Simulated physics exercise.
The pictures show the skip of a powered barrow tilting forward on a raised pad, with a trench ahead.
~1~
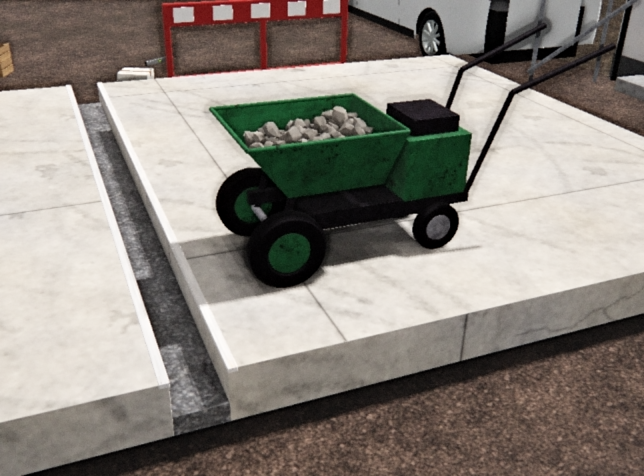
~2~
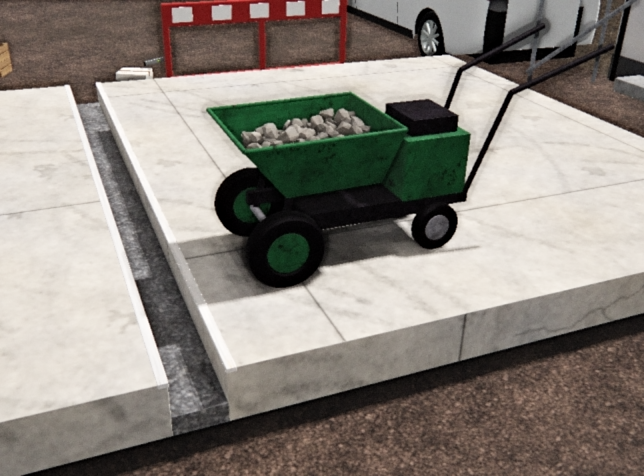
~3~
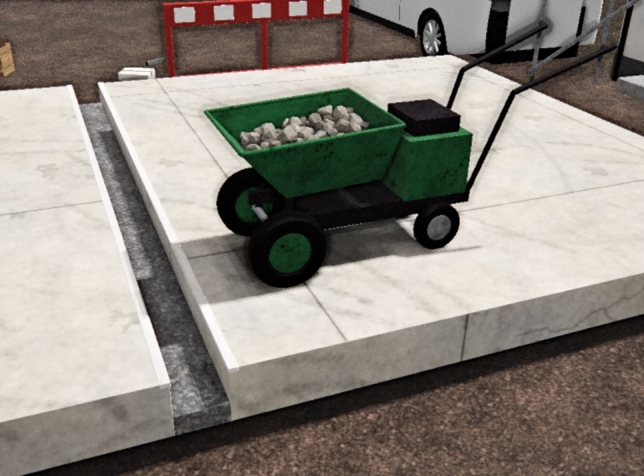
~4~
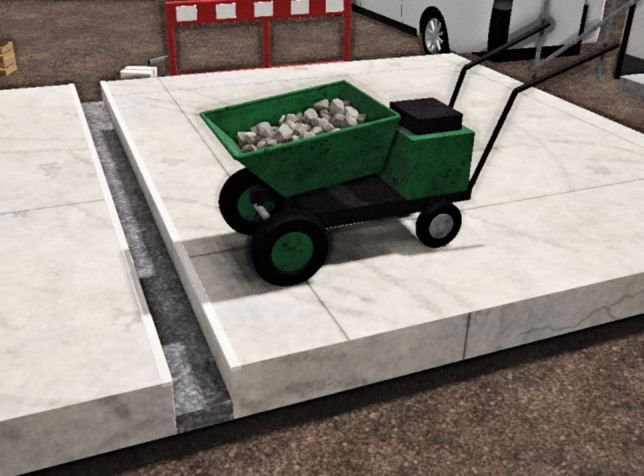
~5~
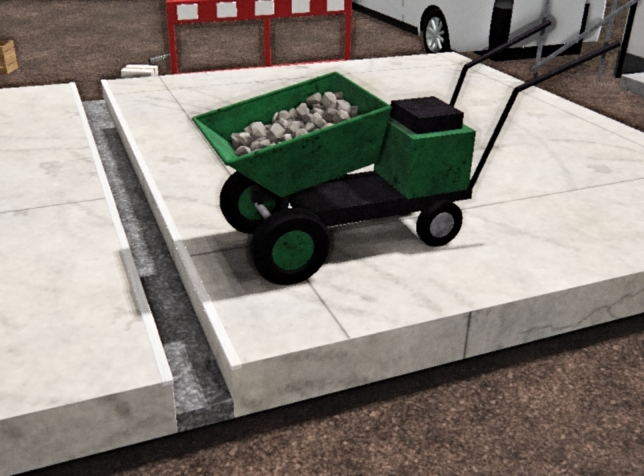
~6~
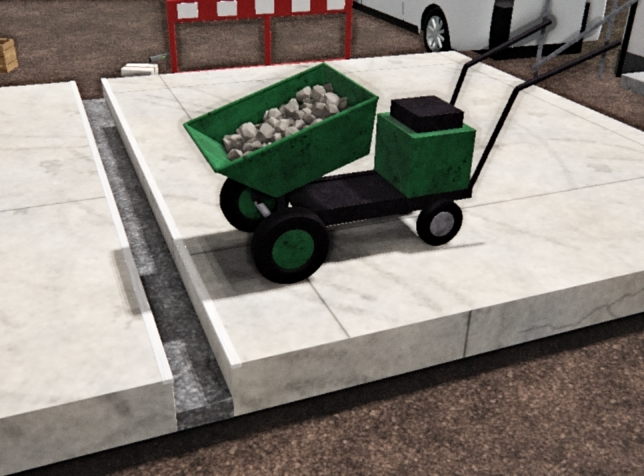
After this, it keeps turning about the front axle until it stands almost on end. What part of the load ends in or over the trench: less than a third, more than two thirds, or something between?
The trench takes between a third and two thirds.
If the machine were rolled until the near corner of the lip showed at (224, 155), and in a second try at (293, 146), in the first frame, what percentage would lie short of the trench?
In turn 0 and 10 in a hundred.
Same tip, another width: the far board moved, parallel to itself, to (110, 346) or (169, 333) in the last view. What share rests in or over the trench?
Near 100 % and 10 %.
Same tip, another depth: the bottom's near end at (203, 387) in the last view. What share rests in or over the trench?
Close to 30 per cent.
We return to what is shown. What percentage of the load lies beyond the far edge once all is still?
It comes to 35 per cent or so.
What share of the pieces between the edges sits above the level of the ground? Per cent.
Near 10 %.
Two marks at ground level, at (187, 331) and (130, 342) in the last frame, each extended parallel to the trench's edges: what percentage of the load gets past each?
Roughly 70 per cent, and 20 per cent.
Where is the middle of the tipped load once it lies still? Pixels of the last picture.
Roughly at (148, 283).
Soon, skip tipped steeply; all in the skip.
A while on, skip tipped right over; about two thirds in the skip; a small part in or heaped over the trench; about a quarter beyond it.
Towards the end, skip tipped right over; a small part in the skip; about half in or heaped over the trench; about a third beyond it.
Finally, skip tipped right over; a small part in the skip; about half in or heaped over the trench; about a third beyond it.
